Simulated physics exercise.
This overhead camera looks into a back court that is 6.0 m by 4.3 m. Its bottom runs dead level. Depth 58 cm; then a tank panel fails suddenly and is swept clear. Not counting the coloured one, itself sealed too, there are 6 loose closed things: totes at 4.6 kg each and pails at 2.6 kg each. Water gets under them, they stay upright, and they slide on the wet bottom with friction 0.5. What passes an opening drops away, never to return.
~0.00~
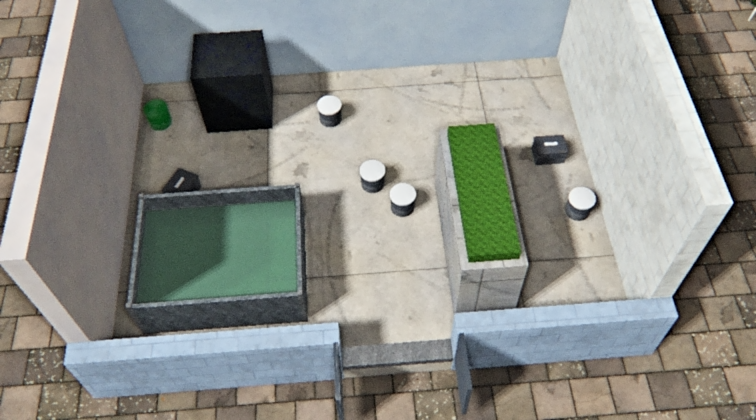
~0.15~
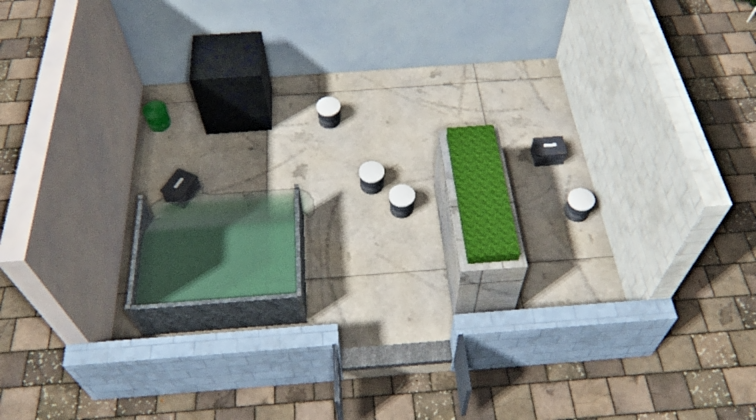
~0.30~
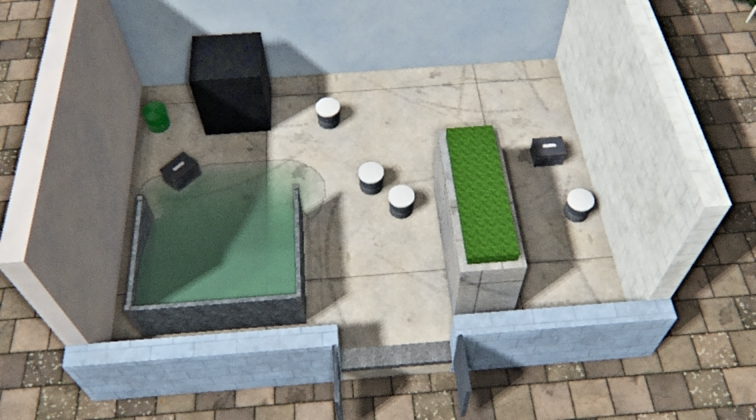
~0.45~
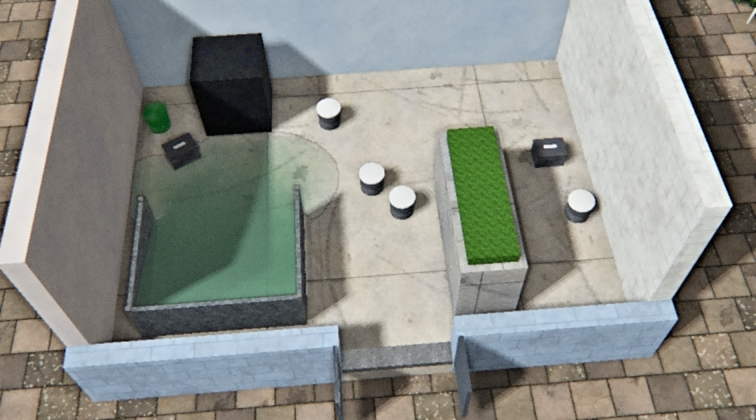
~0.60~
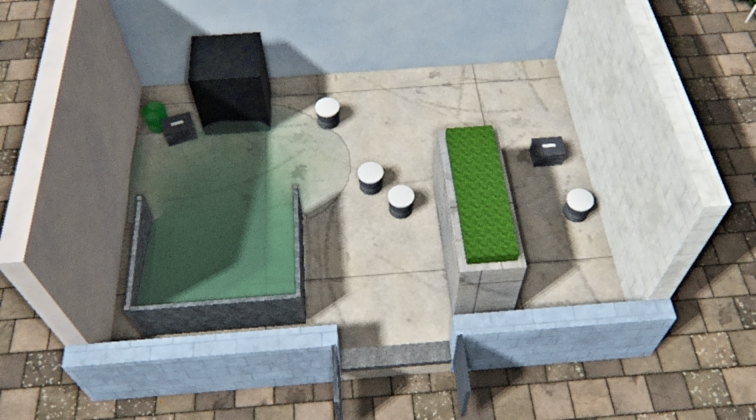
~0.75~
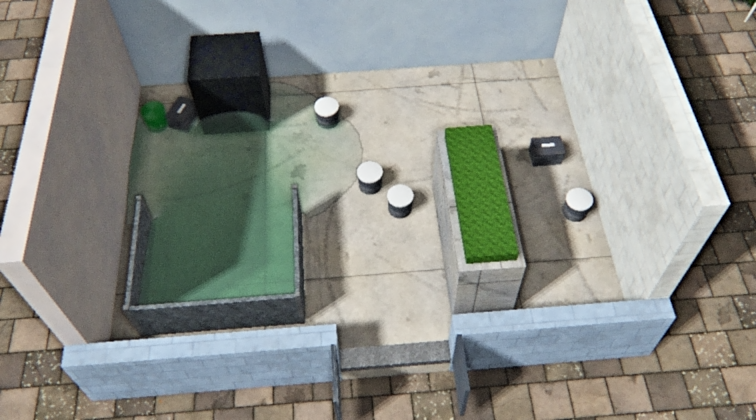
Green water spreading from an open-sided tank across a walled court floor, pushing a small dark box back toward a green pail.
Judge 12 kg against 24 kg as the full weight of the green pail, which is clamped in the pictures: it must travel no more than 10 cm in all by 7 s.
In all likelihood, neither amount helps.
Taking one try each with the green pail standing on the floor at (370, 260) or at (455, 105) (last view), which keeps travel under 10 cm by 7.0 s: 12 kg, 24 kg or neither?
At the first place the small mass does it, and at the second you need the bigger mass.
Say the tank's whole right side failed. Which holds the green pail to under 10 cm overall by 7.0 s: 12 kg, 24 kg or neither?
With that failure, the small mass keeps it.
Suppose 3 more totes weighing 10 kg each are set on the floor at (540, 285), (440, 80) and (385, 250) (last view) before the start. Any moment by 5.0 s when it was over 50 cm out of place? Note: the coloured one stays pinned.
First one stayed within, second went beyond, third stayed within.
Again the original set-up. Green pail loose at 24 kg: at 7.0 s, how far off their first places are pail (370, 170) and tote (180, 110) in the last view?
In order, they end up 150 cm and 100 cm from where they began.
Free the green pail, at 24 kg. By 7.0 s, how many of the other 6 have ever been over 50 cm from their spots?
By my tally, 6.
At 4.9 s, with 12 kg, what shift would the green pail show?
I'd put it at roughly 140 cm.
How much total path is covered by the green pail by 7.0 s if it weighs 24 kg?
Roughly 100 centimetres altogether.
After 1.4 s the green pail would be 59 cm from its start with 12 kg and 32 cm from its start with 24 kg; 18 cm of water round it then.
After 3.1 s the green pail would be 66 cm from its start with 12 kg and 74 cm from its start with 24 kg; 21 cm of water round it then.
After 4.9 s the green pail would be 144 cm from its start with 12 kg and 76 cm from its start with 24 kg; 8 cm of water round it then.
After 7.0 s the green pail would be 144 cm from its start with 12 kg and 76 cm from its start with 24 kg; 4 cm of water round it then.
